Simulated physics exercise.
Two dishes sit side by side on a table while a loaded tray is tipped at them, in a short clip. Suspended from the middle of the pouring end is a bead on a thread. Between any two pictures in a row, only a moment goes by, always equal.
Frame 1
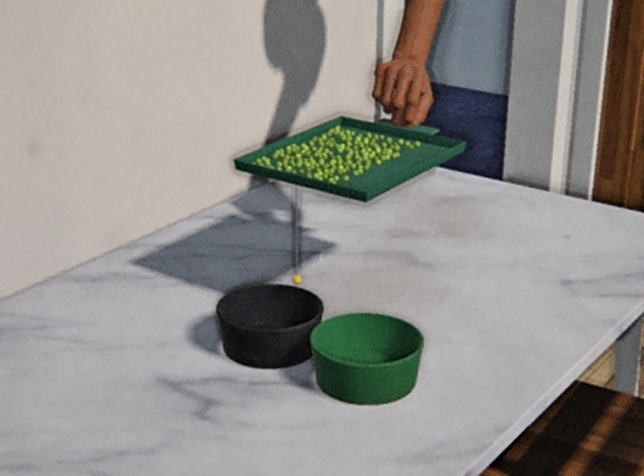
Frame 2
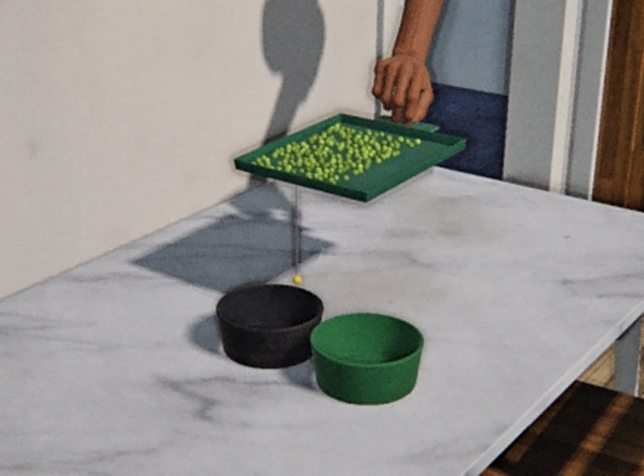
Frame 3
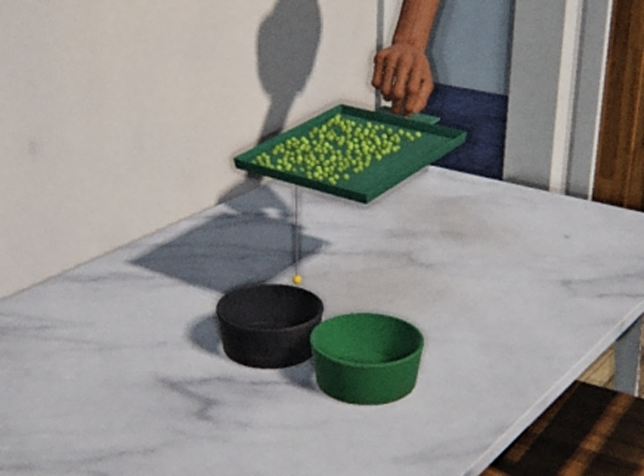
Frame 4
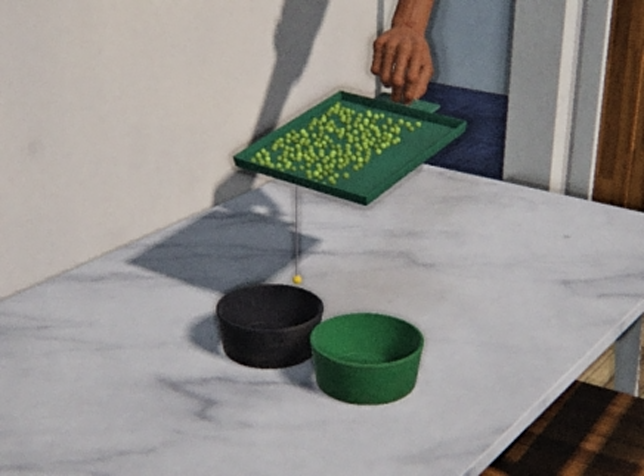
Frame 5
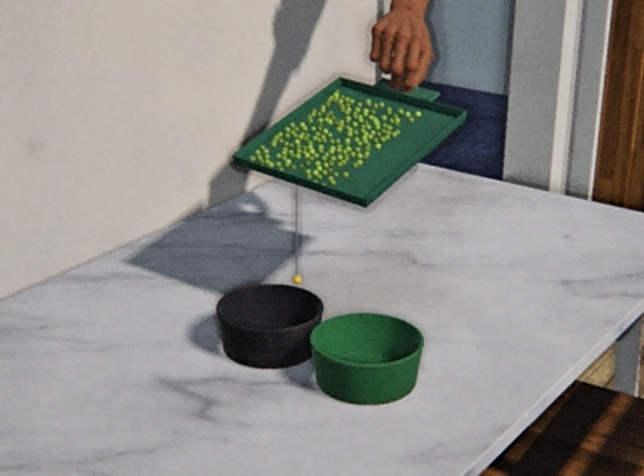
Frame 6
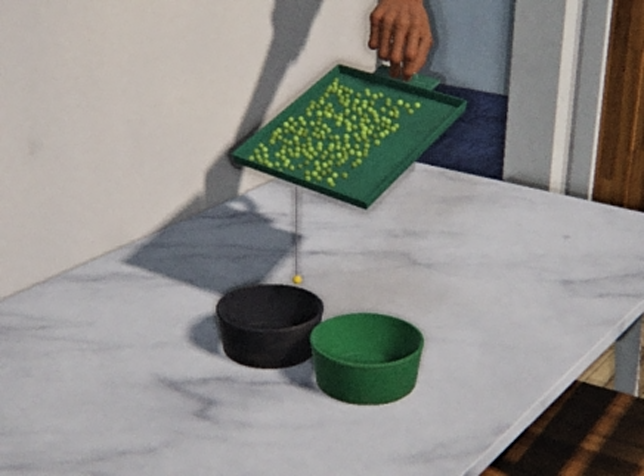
A person's hand grips the back handle of a green tray loaded with small green dried peas, above a grey-veined white marble table seen from a raised, steady viewpoint. A black dish on the left and a green dish on the right sit below, with a yellow bead hanging on a thread from the tray. The hand gradually raises the tray's back, its front edge slanting slightly lower at the right.
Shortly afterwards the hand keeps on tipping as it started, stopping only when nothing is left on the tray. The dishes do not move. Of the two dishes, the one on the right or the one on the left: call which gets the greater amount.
I call it for the one on the left.
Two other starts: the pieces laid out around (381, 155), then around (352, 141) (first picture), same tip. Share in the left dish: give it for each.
About 20 %, then about 30 %.
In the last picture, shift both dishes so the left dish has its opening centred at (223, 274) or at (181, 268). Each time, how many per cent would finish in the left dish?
About 0 and 0 per cent respectively.
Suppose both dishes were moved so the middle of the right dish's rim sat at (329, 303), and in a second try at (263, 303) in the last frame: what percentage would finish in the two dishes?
You'd see roughly 70 per cent first and roughly 30 per cent second.
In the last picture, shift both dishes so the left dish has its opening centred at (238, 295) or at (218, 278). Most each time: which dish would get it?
Try 1: The dish at right. Try 2: The dish at right.
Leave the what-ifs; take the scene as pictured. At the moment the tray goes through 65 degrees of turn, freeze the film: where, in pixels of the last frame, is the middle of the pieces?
Somewhere around pixel (323, 182) in the last picture.
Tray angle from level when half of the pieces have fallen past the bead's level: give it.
About 115 degrees.
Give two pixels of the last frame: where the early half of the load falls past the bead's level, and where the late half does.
Points: About (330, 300), then about (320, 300).
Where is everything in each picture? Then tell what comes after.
Corners of the pouring end at (236, 159) and (366, 191), level; middle of the load at (330, 154), dried peas; left dish at (237, 342); right dish at (336, 377); bead on its thread at (297, 280), in the first picture.
Corners of the pouring end at (236, 159) and (366, 192), level; middle of the load at (330, 152), in the second picture.
Corners of the pouring end at (235, 158) and (366, 193), tipped barely, lowest at the right corner; middle of the load at (330, 148), in the third picture.
Corners of the pouring end at (235, 156) and (366, 196), tipped a little, lowest at the right corner; middle of the load at (330, 142), in the fourth picture.
Corners of the pouring end at (235, 155) and (366, 198), tipped a little, lowest at the right corner; middle of the load at (330, 135), in the fifth picture.
Corners of the pouring end at (234, 154) and (366, 200), tipped clearly, lowest at the right corner; middle of the load at (328, 131); left dish at (237, 342); right dish at (336, 377), in the sixth picture.
Soon, tray tipped steeply; most on the tray; a small part in the right dish; a stray few in the left dish; a stray few outside both; a small part in the air.
A while on, tray tipped past a quarter turn; about half on the tray; a small part in the right dish; a small part in the left dish; a small part outside both; about a quarter in the air.
Towards the end, tray tipped past a quarter turn; about a quarter in the right dish; about half in the left dish; about a third outside both.
Finally, tray tipped past a quarter turn; about a quarter in the right dish; about half in the left dish; about a third outside both.
